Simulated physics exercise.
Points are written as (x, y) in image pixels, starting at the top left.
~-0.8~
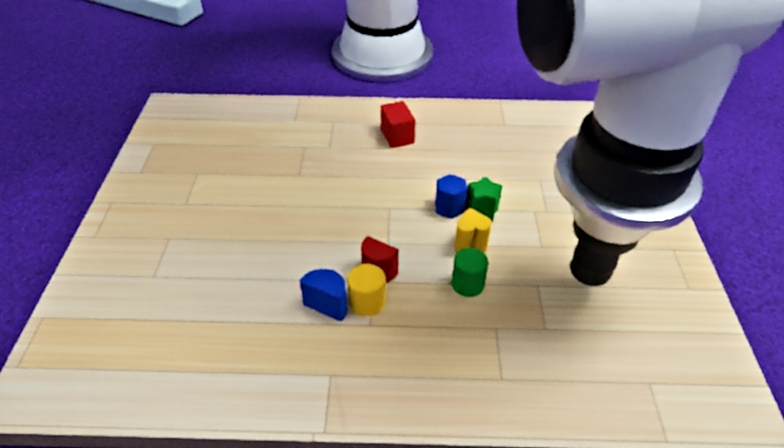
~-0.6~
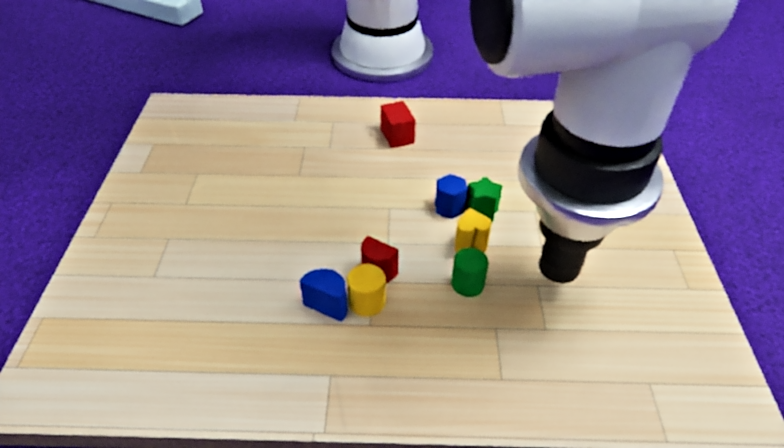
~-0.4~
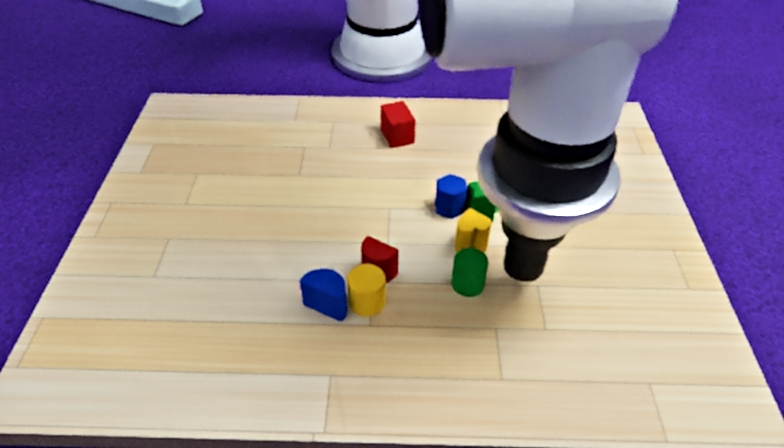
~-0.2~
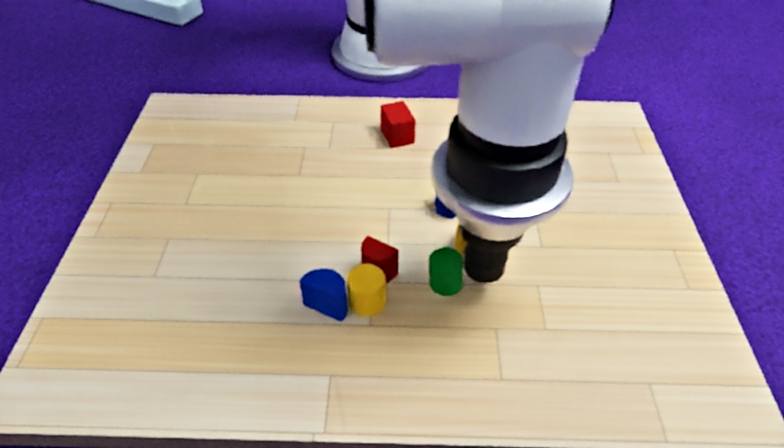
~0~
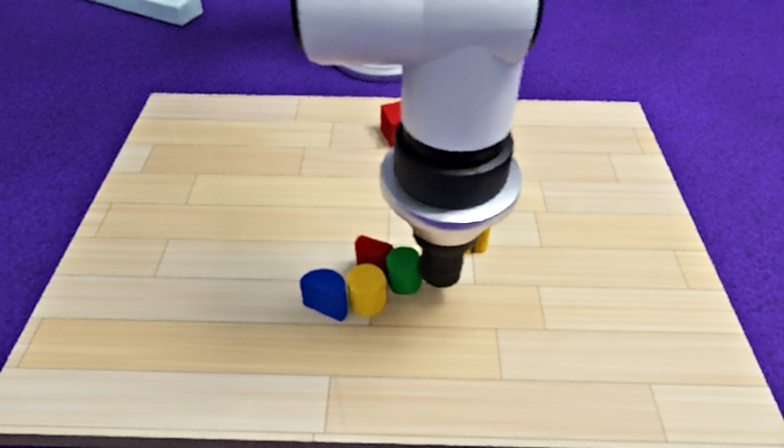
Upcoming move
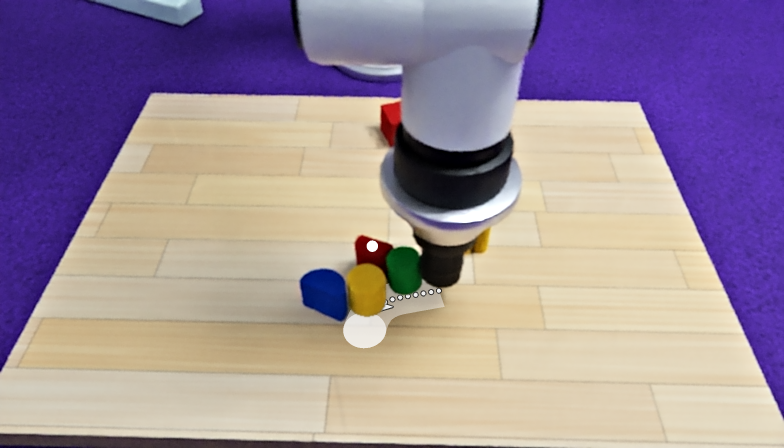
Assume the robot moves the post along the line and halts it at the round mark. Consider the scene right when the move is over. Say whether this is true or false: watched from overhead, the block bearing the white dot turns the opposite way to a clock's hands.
The claim holds.
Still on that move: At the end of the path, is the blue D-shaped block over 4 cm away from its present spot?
Answer: No.
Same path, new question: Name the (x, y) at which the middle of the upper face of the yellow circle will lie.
The middle of its top is at (322, 302).
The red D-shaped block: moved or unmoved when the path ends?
When the path is over, the red D-shaped block has left its spot.
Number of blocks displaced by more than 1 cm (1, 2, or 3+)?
Blocks moved: Three or more.
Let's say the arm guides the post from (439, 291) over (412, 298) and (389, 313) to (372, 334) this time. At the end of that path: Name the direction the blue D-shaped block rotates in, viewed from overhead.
Watching from overhead, you'd notice the blue D-shaped block rotating clockwise.
The drawn path runs from (439, 291) through (408, 296) and (379, 306) to (365, 330); the dot is on the red D-shaped block.
What follows on the original path. Halfway along, post at (392, 282); blue D-shaped block at (314, 283), turned 15° clockwise; yellow circle at (352, 282); red D-shaped block at (358, 230), turned 35° anticlockwise; green circle at (372, 251).
At the end, post at (364, 313); blue D-shaped block at (291, 286), turned 45° clockwise; yellow circle at (322, 302); red D-shaped block at (358, 231), turned 35° anticlockwise; green circle at (366, 256).
